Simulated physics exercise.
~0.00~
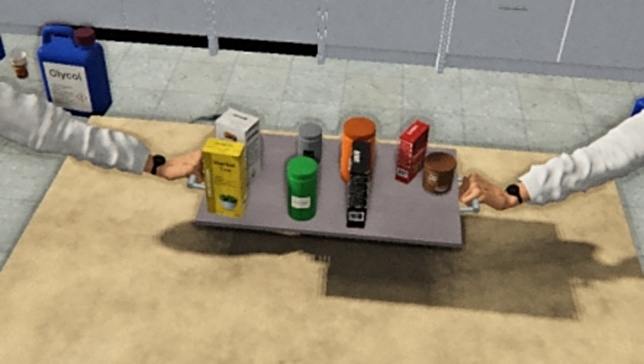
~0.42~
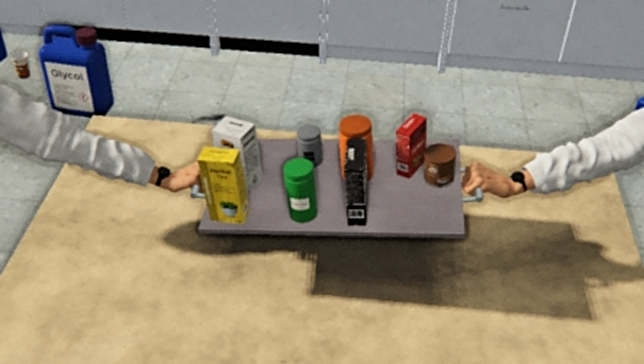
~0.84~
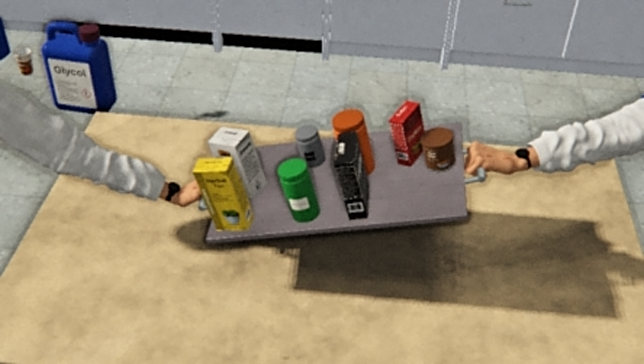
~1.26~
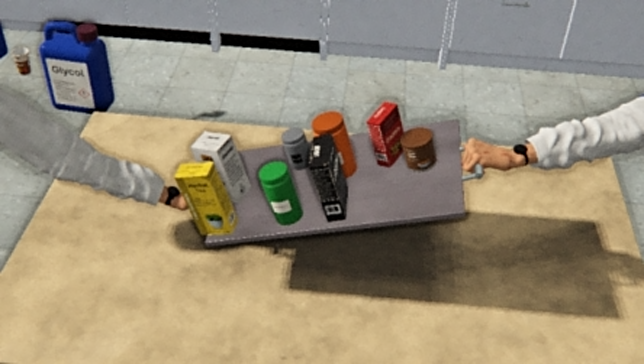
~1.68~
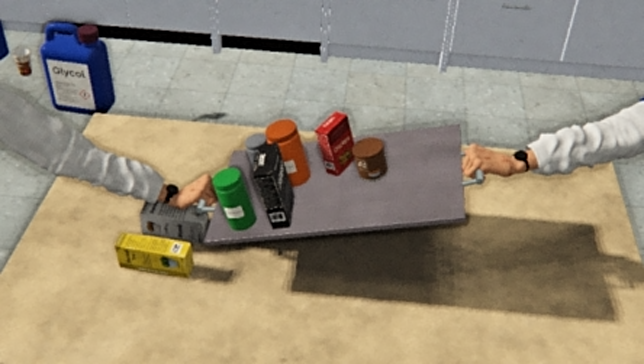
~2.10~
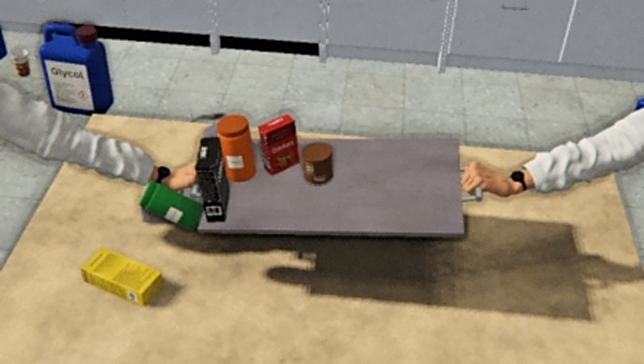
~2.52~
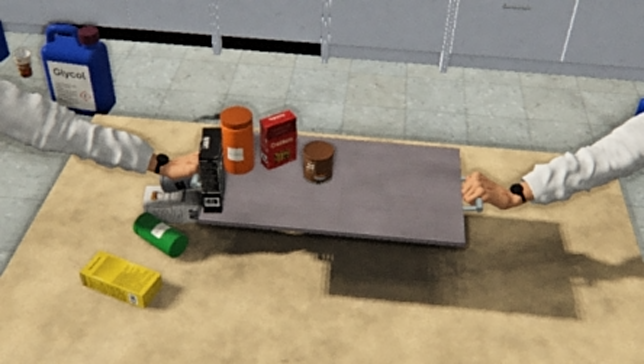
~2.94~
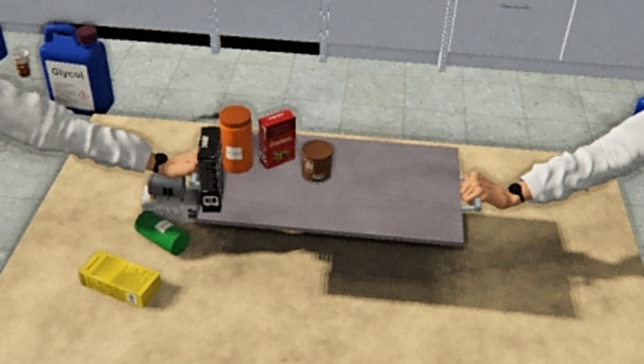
The video shows two hands holding a tray of assorted containers above a table and tipping it left; the yellow packet and white carton fall off first, followed by the green and grey jars, before the tray levels with the black, orange, red and brown items still standing.
